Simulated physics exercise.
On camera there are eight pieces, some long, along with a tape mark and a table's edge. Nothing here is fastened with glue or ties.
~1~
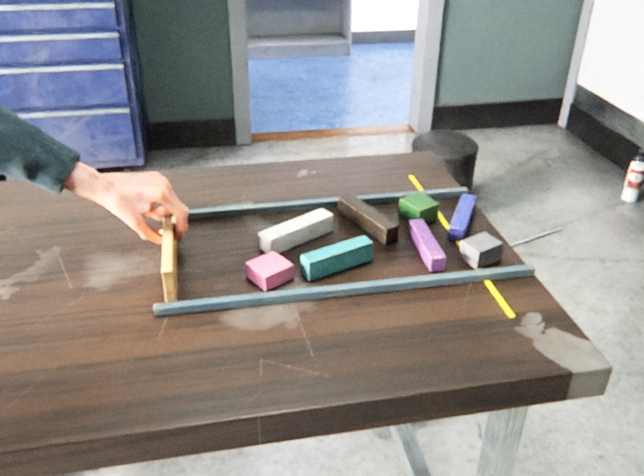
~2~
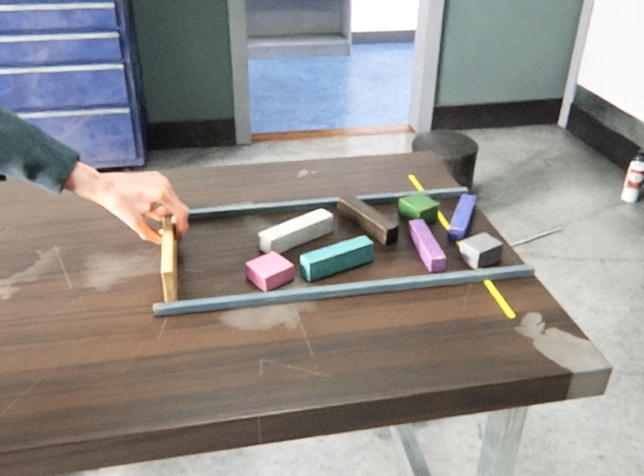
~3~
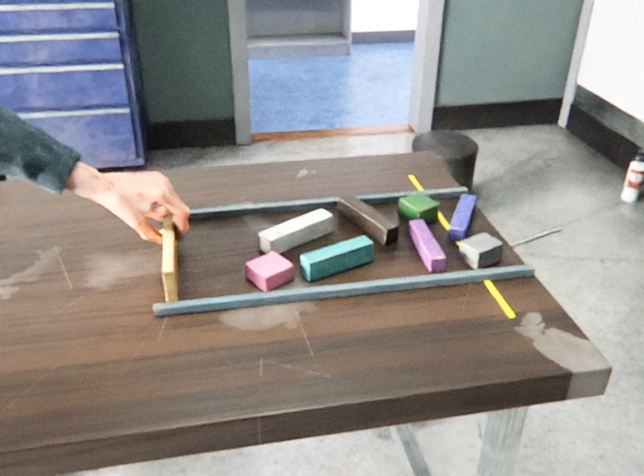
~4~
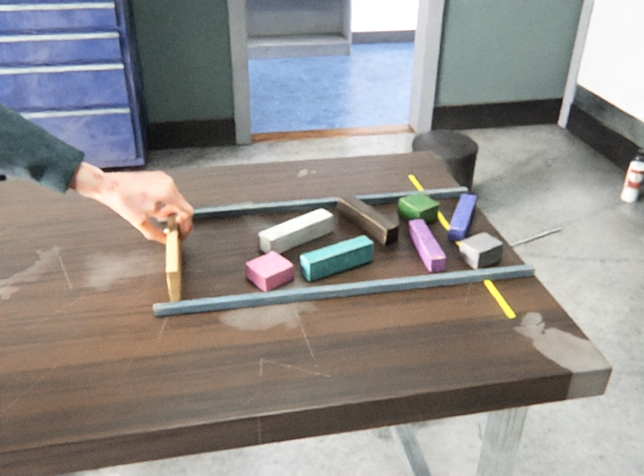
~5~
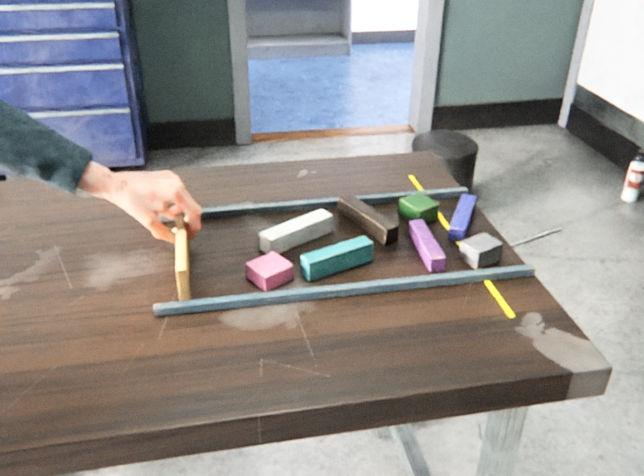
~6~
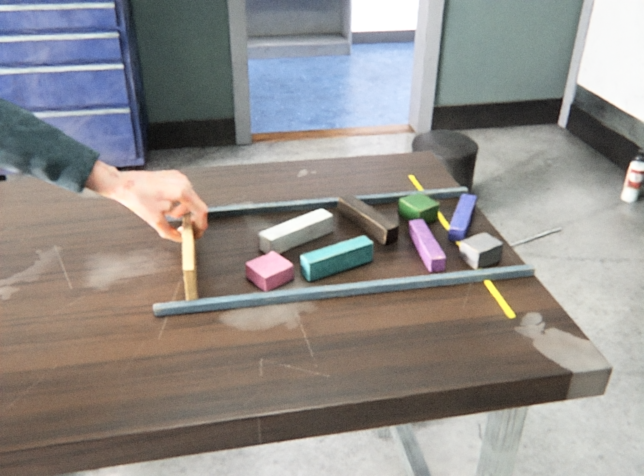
A hand sliding an upright wooden board slightly right between two rails on a table, the coloured blocks ahead staying still.
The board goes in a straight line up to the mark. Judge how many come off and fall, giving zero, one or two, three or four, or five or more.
Number falling: Three or four.
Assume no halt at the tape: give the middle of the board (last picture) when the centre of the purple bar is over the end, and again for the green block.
I'd put it close to (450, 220), and close to (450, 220) for the other one.
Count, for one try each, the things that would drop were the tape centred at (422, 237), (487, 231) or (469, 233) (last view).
Counts per try: 0; 7; 5.
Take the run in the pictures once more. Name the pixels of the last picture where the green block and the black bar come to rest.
They finish at roughly (484, 204) and (465, 208) respectively.
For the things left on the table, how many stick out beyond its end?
It's 2.
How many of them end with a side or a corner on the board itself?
The figure is 2.
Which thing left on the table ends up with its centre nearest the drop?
Green block.
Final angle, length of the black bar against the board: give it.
Some 0 degrees.
Early on, none off yet; blue bar at rest near (462, 217); grey block at rest near (481, 251); green block at rest near (419, 209).
Finally, the number that fall off is three or four; lost, purple bar, grey block and blue bar.
